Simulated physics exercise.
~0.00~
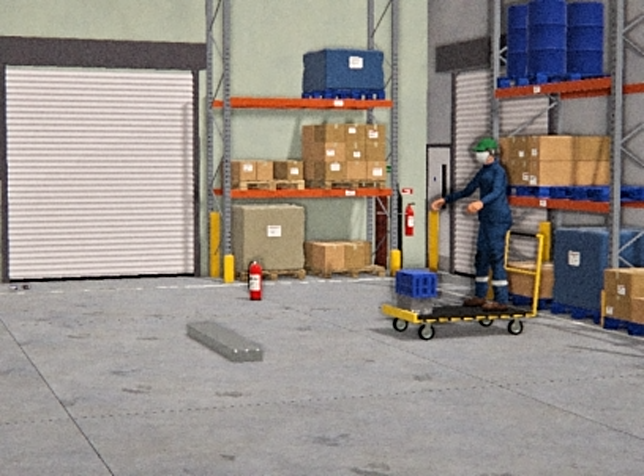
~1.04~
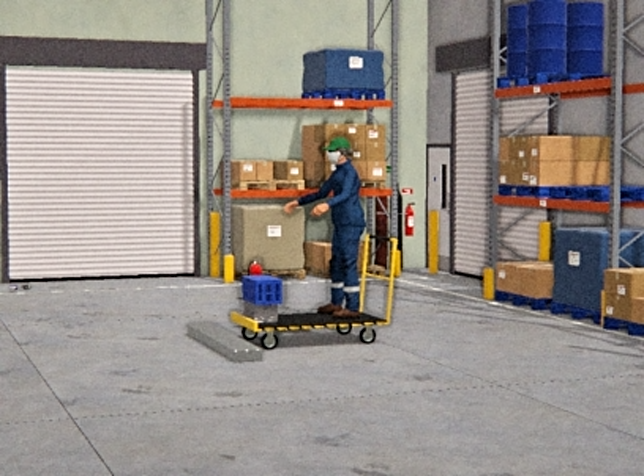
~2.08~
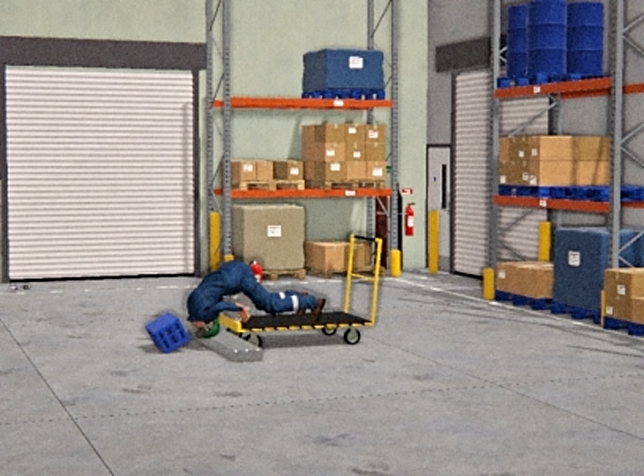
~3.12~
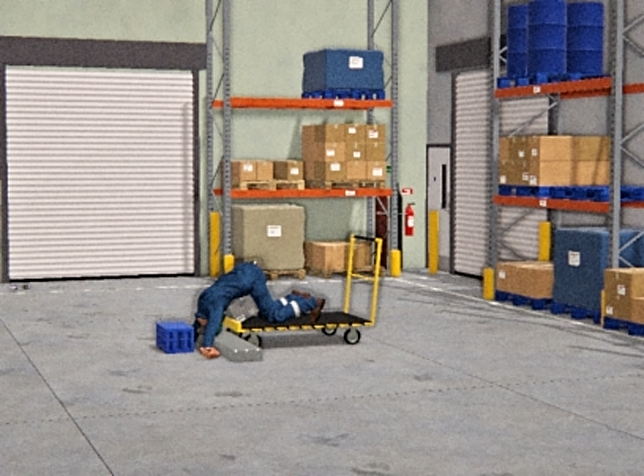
A worker in dark blue coveralls, a green hard hat and a face mask stands on a yellow-framed flat cart in a warehouse, seen from a fixed view across the grey floor. A blue crate and a grey parcel sit ahead of the worker, with stocked shelves behind and a grey beam lying to the left. The cart rolls left, the worker's arms held forward, until it reaches the beam and stops. The worker pitches headfirst over the front as the crate tumbles off. Finally the worker lies folded over the front edge, hands near the floor, the crate upside down beyond.
